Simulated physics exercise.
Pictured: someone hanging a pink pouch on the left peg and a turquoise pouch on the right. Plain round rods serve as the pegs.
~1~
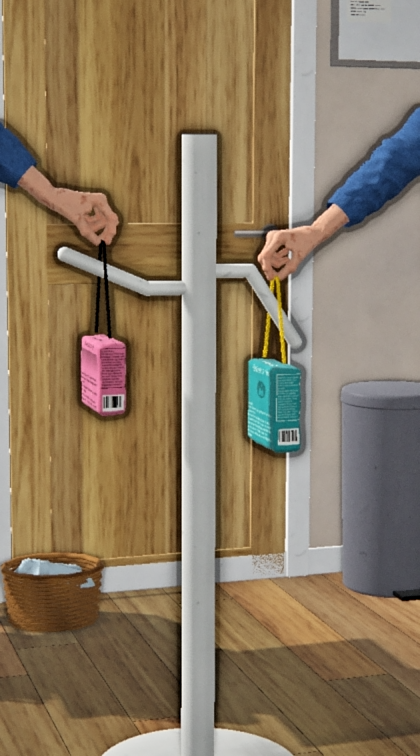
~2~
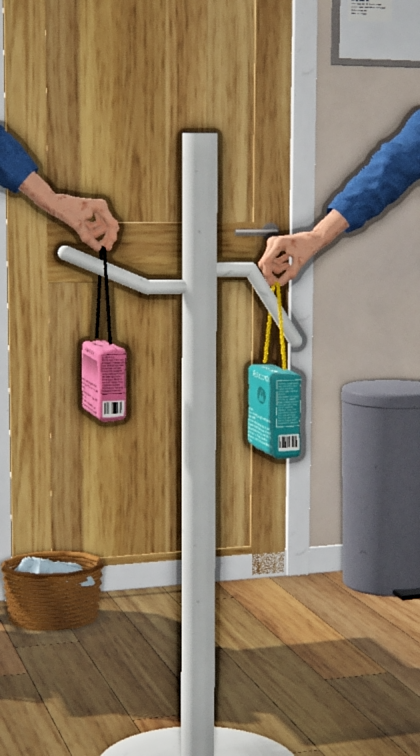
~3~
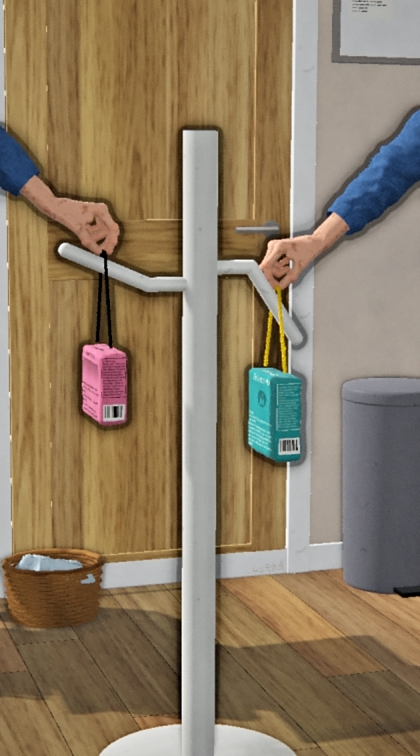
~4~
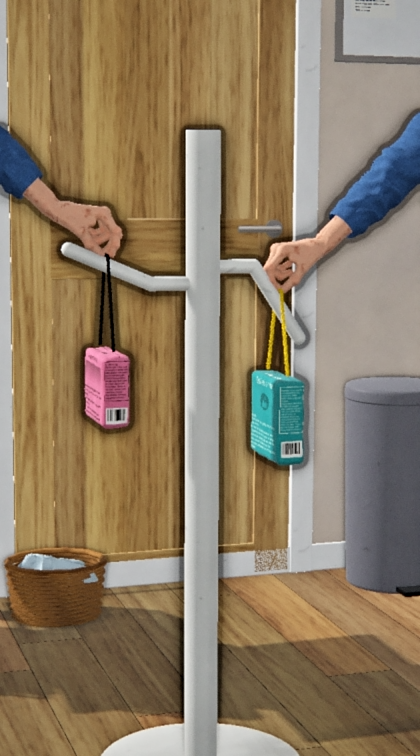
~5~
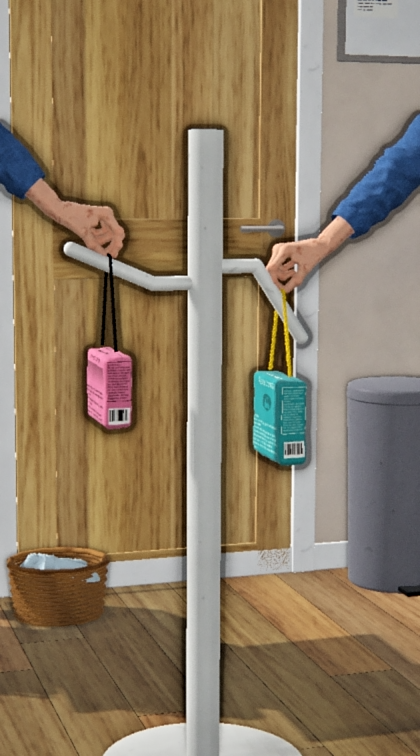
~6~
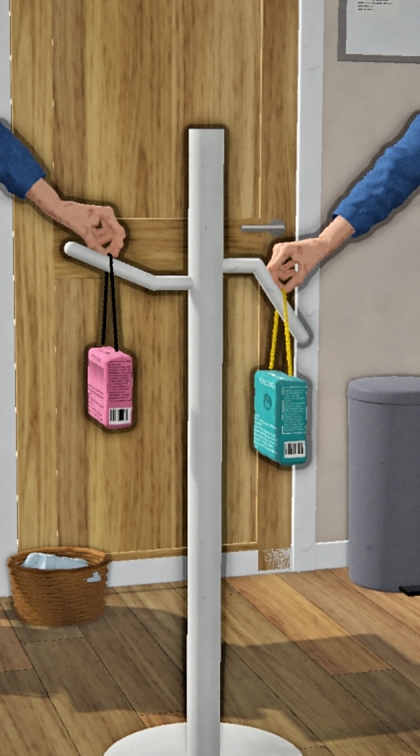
At first, two hands hold a pink pouch by a black cord at the left peg, which points up, and a turquoise pouch by a yellow cord at the right peg, which slopes steeply down. Both hands lower the pouches very slightly, then stay almost still, still gripping the cords.
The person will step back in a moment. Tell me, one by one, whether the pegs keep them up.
At the end, the pink pouch keeps hanging, the turquoise pouch falls.
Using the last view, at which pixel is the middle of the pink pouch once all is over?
In the last view, somewhere around (174, 405).
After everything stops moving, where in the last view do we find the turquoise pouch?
Resting place: About (307, 750).
Then, 0.26 s past the final frame, pink pouch on its peg near (117, 397); turquoise pouch falling near (280, 508).
Then, 0.50 s past the final frame, pink pouch on its peg near (150, 406); turquoise pouch on the floor near (282, 727).
Then, 0.94 s past the final frame, pink pouch on its peg near (172, 405); turquoise pouch on the floor near (307, 750).
When it is over, pink pouch on its peg near (174, 404); turquoise pouch on the floor near (307, 750). The pink pouch stays hanging and the turquoise pouch drops to the floor.
